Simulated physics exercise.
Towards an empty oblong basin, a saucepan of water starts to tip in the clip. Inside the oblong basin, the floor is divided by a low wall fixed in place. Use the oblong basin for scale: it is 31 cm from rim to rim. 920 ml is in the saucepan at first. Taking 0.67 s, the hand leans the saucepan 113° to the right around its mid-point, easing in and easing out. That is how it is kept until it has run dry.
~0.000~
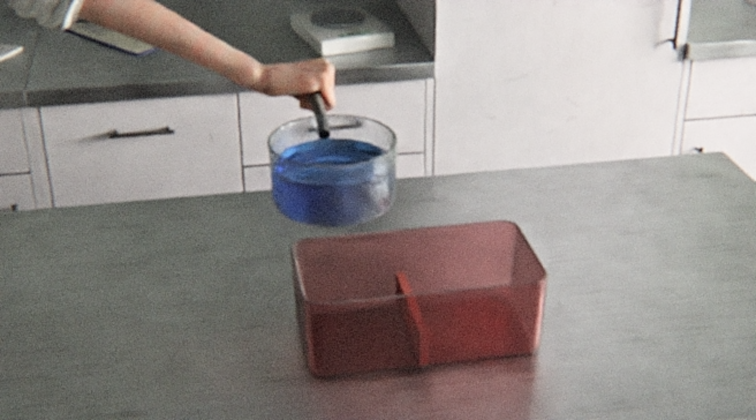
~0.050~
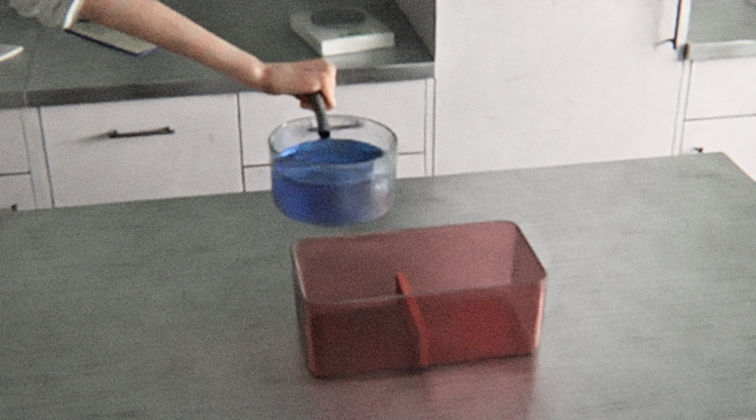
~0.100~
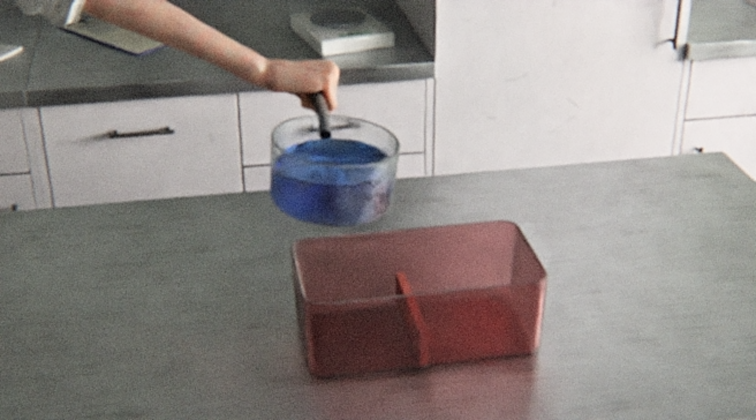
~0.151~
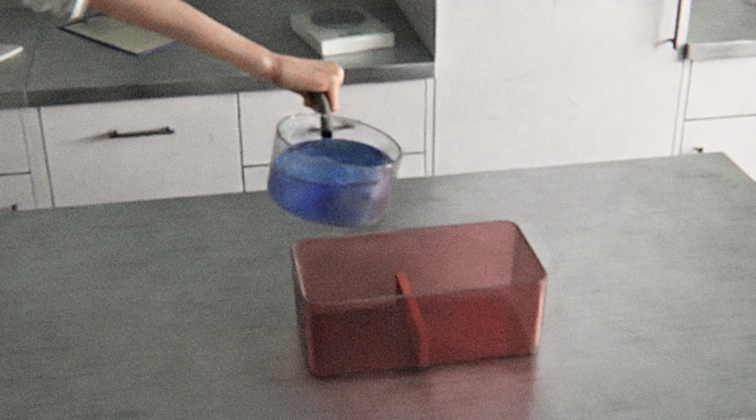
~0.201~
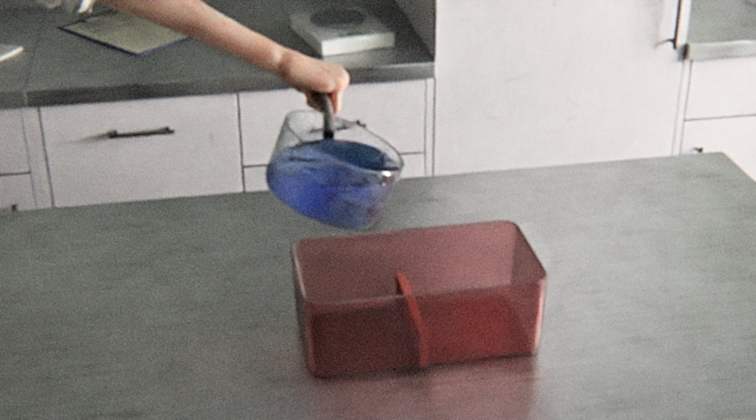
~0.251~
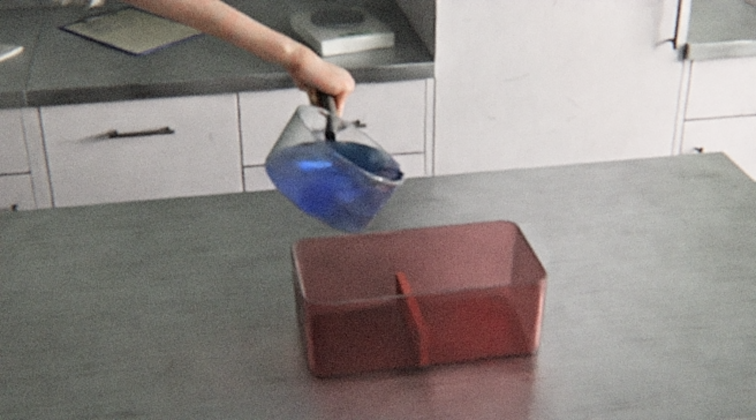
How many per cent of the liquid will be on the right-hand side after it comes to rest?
Some 59 per cent will be on the right-hand side.
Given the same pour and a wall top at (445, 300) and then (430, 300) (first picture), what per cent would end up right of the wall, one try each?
Respectively close to 15 and 40 %.
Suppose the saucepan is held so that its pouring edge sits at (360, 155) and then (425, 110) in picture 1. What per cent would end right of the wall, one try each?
15 per cent first, 85 per cent second.
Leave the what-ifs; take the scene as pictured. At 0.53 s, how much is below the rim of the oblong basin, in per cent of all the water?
Fraction in basin: Approx. 32%.
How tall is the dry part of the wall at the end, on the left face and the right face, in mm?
34 mm left, 28 mm right.
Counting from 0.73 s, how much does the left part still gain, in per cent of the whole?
Close to 14% of the whole.
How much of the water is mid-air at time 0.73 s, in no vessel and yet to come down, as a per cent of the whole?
Near 8 in a hundred.
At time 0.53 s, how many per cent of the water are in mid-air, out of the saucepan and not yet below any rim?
42 %.
By 0.53 s the tilt is 101° and 27 per cent is still to pour, 0 is left of the wall and 31 right of it.
By 0.73 s the tilt is 113° and 5 per cent is still to pour, 26 is left of the wall and 62 right of it.
By 0.94 s the tilt is 113° and 0 per cent is still to pour, 38 is left of the wall and 59 right of it.
By 1.17 s the tilt is 113° and 0 per cent is still to pour, 39 is left of the wall and 59 right of it.
At rest 39 per cent lies left of the wall, 59 right of it and 2 outside.
